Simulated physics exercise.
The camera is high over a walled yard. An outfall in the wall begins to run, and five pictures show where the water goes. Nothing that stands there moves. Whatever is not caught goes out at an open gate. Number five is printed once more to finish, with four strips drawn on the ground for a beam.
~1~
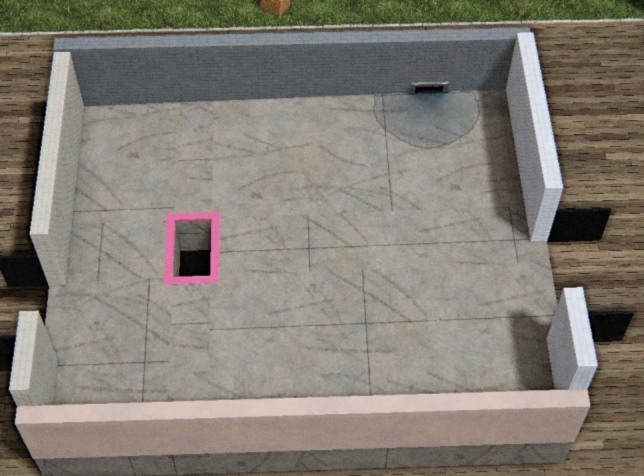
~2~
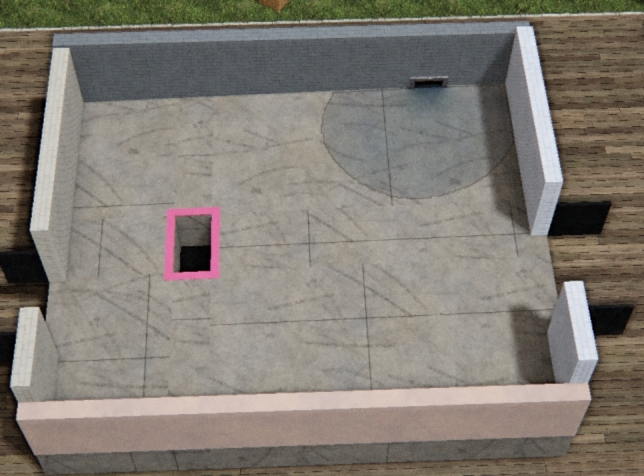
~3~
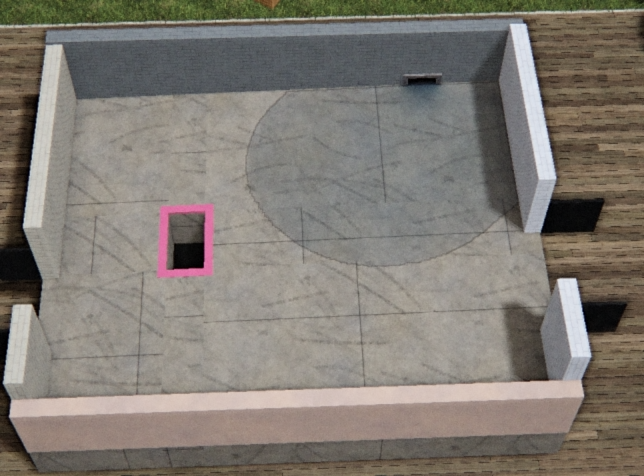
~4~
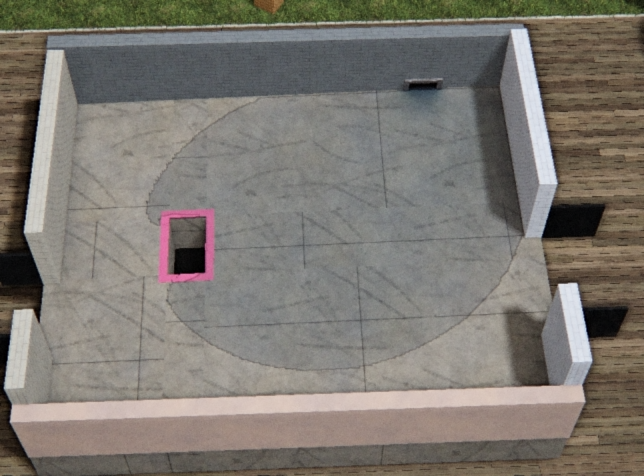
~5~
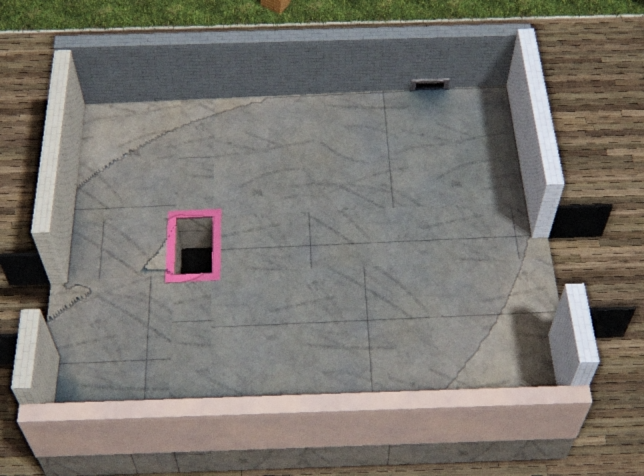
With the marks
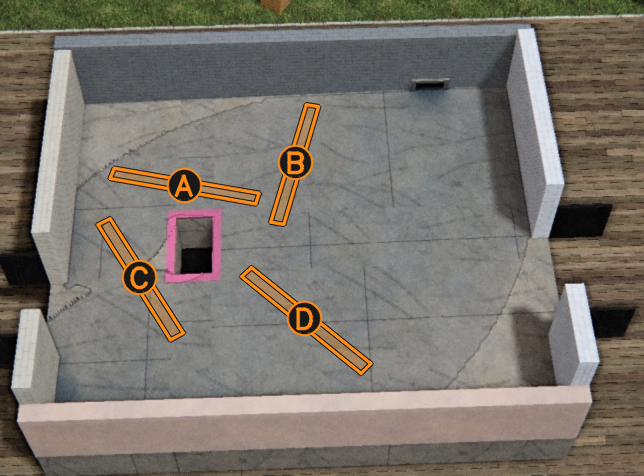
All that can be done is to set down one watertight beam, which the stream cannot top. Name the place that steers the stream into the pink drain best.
The best position is D.
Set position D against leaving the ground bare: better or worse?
It is better.
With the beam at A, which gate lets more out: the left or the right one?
The left one.
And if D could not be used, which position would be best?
It is C.
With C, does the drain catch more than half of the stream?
No, it does not.
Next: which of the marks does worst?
Here it is position B.
On the marked copy, A from (112, 173) to (257, 198); B from (277, 223) to (312, 105); C from (104, 221) to (176, 336); D from (246, 272) to (366, 368).
For position A, about 18 % of the stream goes into the pink drain, about 82 % out by the gates.
For position B, about 9 % of the stream goes into the pink drain, about 90 % out by the gates.
For position C, about 32 % of the stream goes into the pink drain, about 68 % out by the gates.
For position D, about 54 % of the stream goes into the pink drain, about 46 % out by the gates.
